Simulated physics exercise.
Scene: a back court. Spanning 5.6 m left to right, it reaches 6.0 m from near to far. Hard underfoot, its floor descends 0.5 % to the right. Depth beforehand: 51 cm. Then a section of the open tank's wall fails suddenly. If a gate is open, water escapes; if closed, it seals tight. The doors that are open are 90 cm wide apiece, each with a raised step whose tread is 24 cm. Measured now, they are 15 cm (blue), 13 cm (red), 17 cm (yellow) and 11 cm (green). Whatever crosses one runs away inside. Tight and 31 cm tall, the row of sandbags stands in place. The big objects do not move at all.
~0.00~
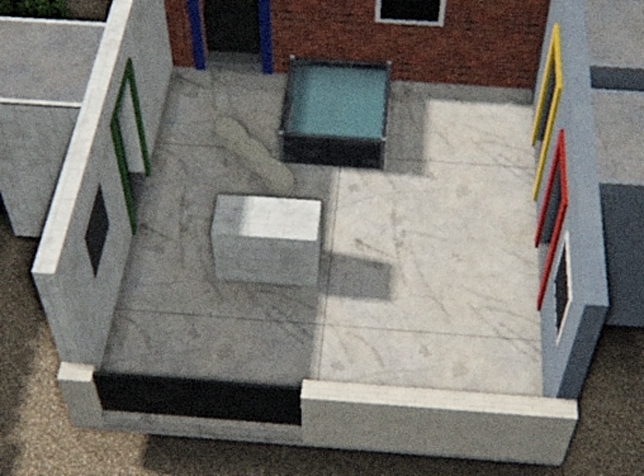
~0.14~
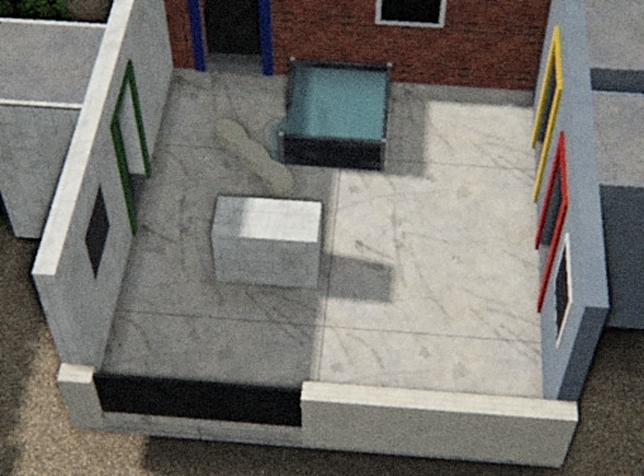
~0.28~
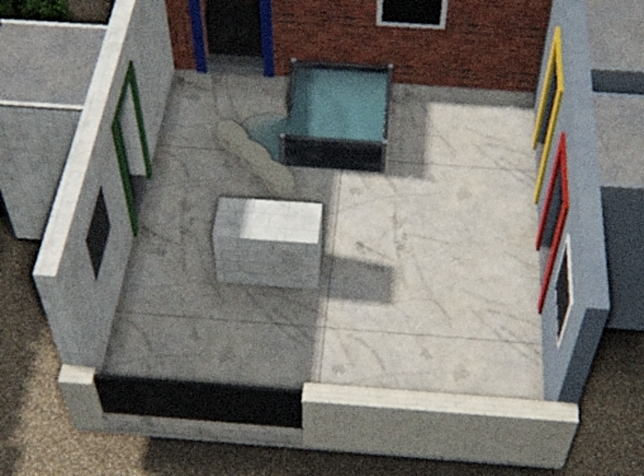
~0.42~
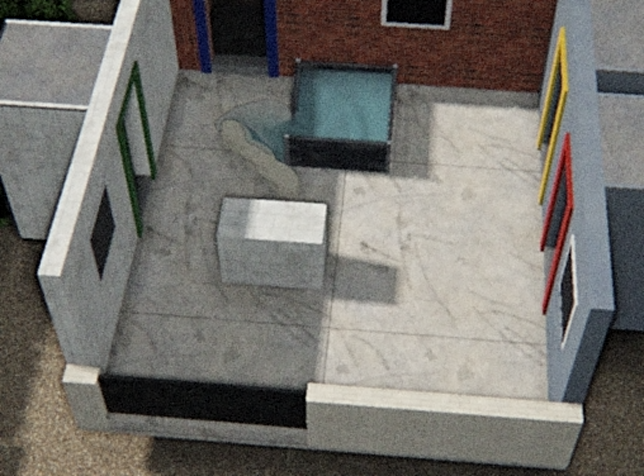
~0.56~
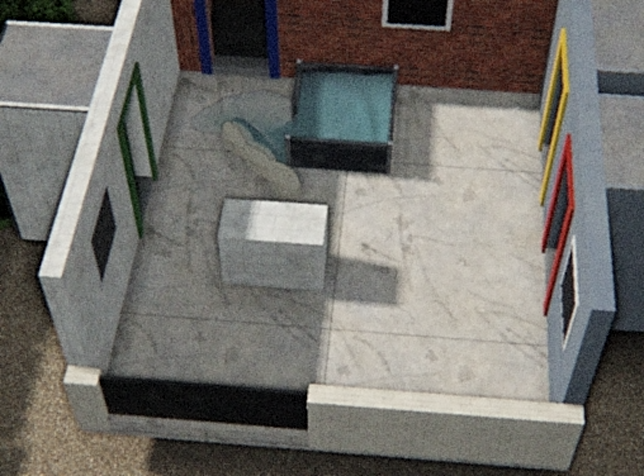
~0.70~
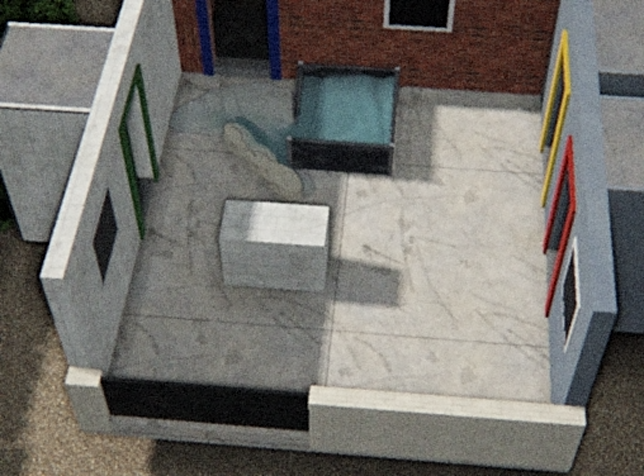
The video shows a walled court with coloured doors, a pale block and an open tank of water. Water pours from the tank's left side and spreads leftward across the grey floor, behind a low, pale row of sandbags.
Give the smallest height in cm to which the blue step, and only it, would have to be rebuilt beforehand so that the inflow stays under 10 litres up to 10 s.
Roughly 22 cm.
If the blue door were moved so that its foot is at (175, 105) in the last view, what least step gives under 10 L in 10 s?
Minimum: About 20 cm.
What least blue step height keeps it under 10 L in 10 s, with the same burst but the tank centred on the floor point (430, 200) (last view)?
New minimum height: Approx. 8.0 cm.
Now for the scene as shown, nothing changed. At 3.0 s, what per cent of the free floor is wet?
Near 20 per cent of the open floor.
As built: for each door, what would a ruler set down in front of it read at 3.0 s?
Depths in cm: Blue 19, red 0, yellow 0, green 5.
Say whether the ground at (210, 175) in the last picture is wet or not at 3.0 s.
At that moment it's submerged.
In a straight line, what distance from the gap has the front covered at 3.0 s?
Roughly 3.0 m from the gap.
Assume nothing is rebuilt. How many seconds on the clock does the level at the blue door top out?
That happens close to 2.0 s on the clock.
After 1.4 s water covers 15 % of the floor, deepest (36 cm) near (272, 157); 22 cm at the blue door, 2 litres in over its 15 cm step.
After 3.0 s water covers 20 % of the floor, deepest (22 cm) near (272, 157); 19 cm at the blue door, 51 litres in over its 15 cm step.
After 10.0 s water covers 85 % of the floor, deepest (8 cm) near (272, 157); 7 cm at the blue door, 61 litres in over its 15 cm step.
At the blue door as built, the water arrived by 0.9 s and peaked near 25 cm at 2.0 s.
With a step of 20 cm, 17 litres would have come in within the 10 s; with 27 cm, 1 litre. So under 10 litres takes about 22 cm.
